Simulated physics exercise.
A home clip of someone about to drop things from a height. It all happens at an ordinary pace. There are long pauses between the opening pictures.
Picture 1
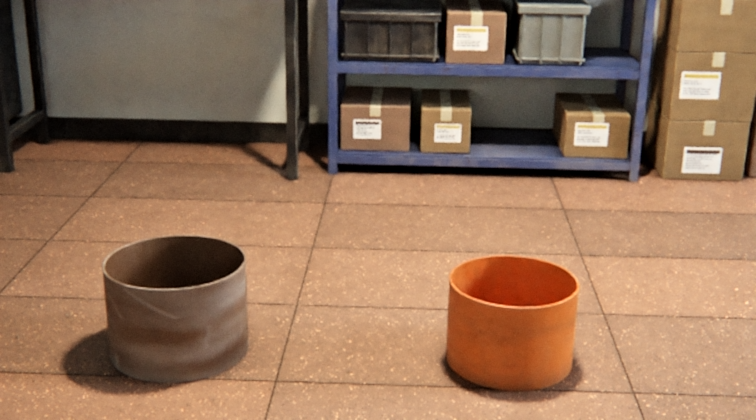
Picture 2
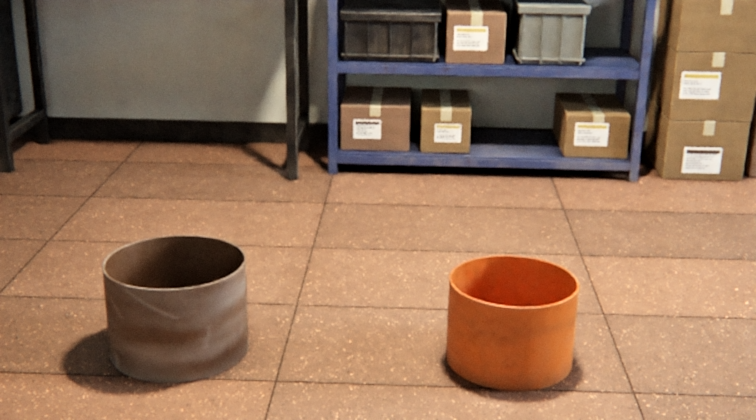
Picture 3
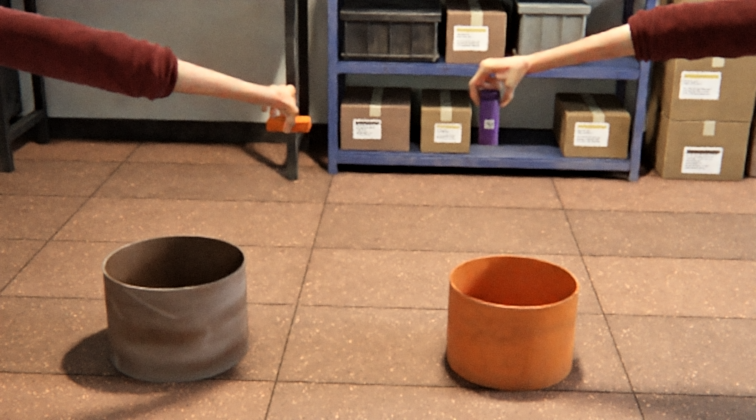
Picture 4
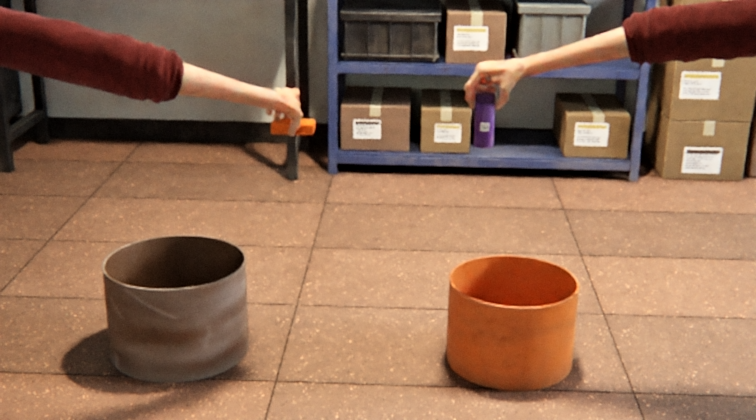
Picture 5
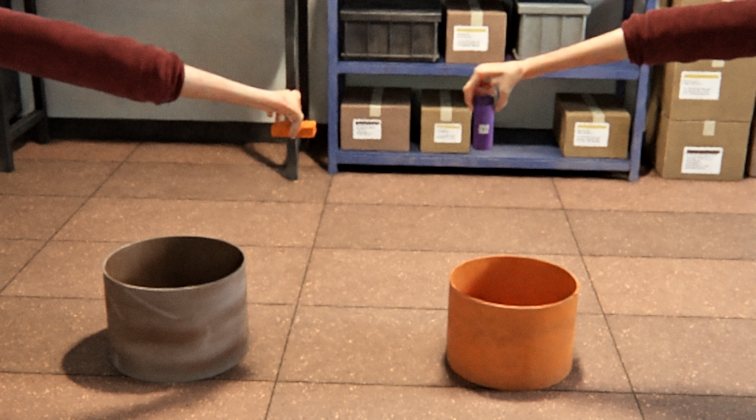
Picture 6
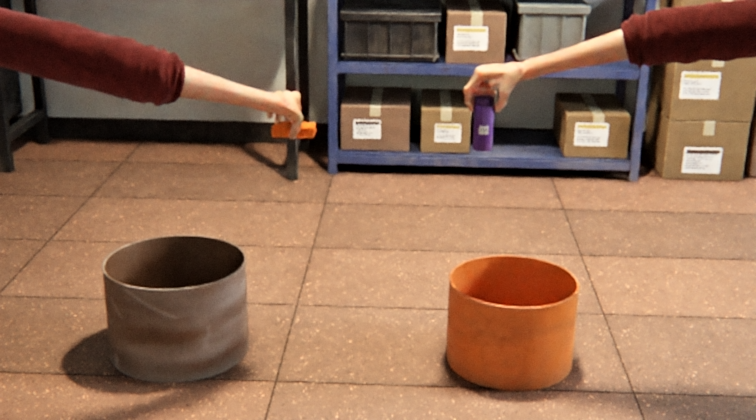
Two arms reach in above two buckets, holding an orange sponge and a purple shaker.
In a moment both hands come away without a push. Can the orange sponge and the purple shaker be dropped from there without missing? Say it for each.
As it turns out, the orange sponge ends up outside, the purple shaker drops into the container.
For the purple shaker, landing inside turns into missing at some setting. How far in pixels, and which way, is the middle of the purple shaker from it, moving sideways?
About 28 pixels left.
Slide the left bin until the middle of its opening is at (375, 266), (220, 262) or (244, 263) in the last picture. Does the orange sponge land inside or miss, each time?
In turn it is not caught; is not caught; lands inside.
Then, 0.22 s after the last picture, orange sponge falling near (295, 191); purple shaker falling near (480, 185).
At rest, the orange sponge misses, near (298, 348); the purple shaker lands inside, near (473, 334).
